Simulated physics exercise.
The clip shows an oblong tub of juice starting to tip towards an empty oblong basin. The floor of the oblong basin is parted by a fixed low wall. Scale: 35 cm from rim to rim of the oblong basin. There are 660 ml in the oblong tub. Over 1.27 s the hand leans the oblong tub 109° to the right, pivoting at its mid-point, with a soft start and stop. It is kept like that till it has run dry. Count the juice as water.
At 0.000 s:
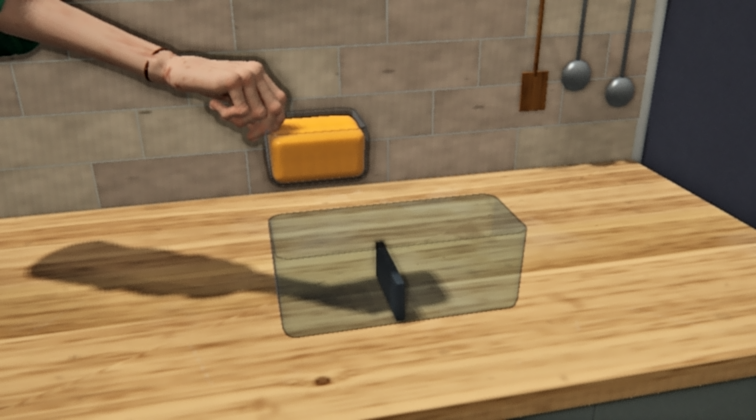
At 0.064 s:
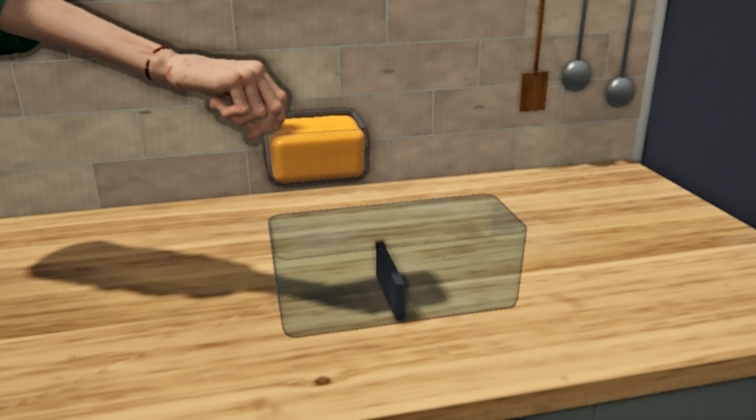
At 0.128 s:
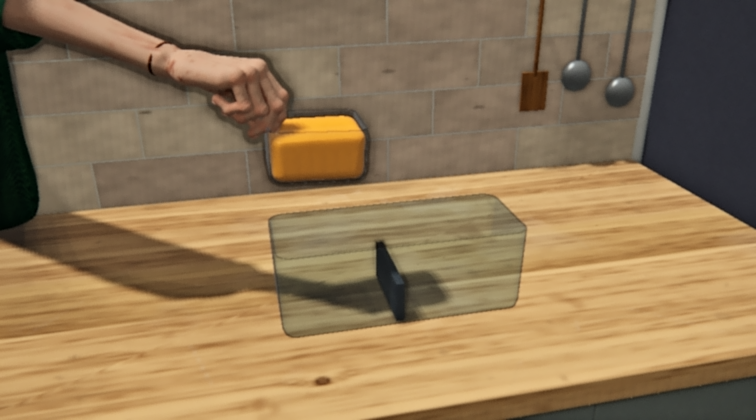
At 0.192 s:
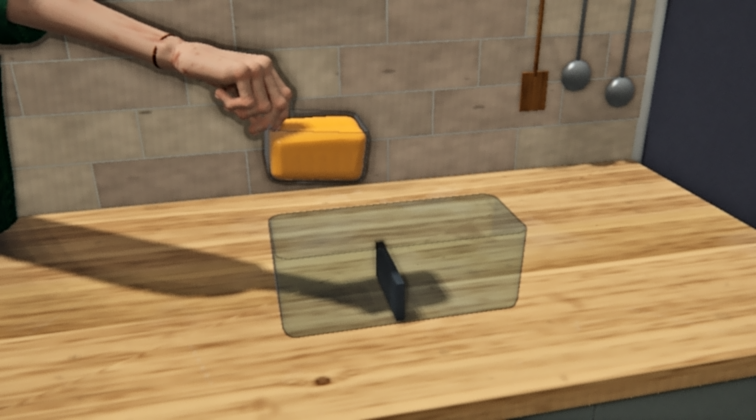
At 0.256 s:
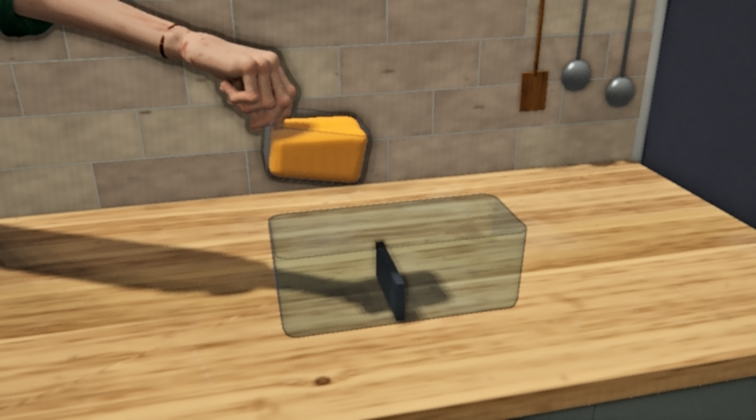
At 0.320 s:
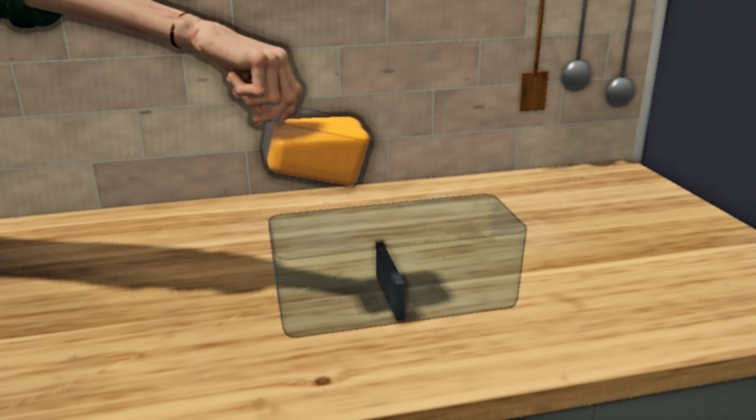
A bare forearm and hand with a dark wristband reach in from the upper left over a wooden kitchen counter, seen from slightly above by a still camera. The hand is at an orange oblong tub, above a clear, empty-looking basin with a dark upright divider, while utensils hang at upper right. Slowly, then faster, the hand leans the tub slightly rightward.
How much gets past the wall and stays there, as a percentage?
About 76 per cent.
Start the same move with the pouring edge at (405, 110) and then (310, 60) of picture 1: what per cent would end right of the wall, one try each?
In turn about 100 and 40 per cent.
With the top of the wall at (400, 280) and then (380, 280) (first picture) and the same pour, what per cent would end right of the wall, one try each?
First 60, then 75 per cent.
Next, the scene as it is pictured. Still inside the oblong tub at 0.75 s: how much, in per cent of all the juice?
Some 38 per cent.
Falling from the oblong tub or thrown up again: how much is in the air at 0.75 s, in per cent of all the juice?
Some 32 per cent.
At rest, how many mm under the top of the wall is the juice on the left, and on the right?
Left about 54 mm, right about 40 mm.
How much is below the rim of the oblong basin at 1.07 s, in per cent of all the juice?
Near 88 in a hundred.
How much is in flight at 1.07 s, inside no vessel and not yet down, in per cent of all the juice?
Near 6 in a hundred.
Then, 0.75 s in, the tilt is 70° and 39 per cent is still to pour, 1 is left of the wall and 27 right of it.
Then, 1.07 s in, the tilt is 103° and 7 per cent is still to pour, 12 is left of the wall and 75 right of it.
Then, 1.41 s in, the tilt is 109° and 0 per cent is still to pour, 24 is left of the wall and 76 right of it.
Then, 1.77 s in, the tilt is 109° and 0 per cent is still to pour, 24 is left of the wall and 76 right of it.
Finally, 24 per cent lies left of the wall, 76 right of it and 0 outside.
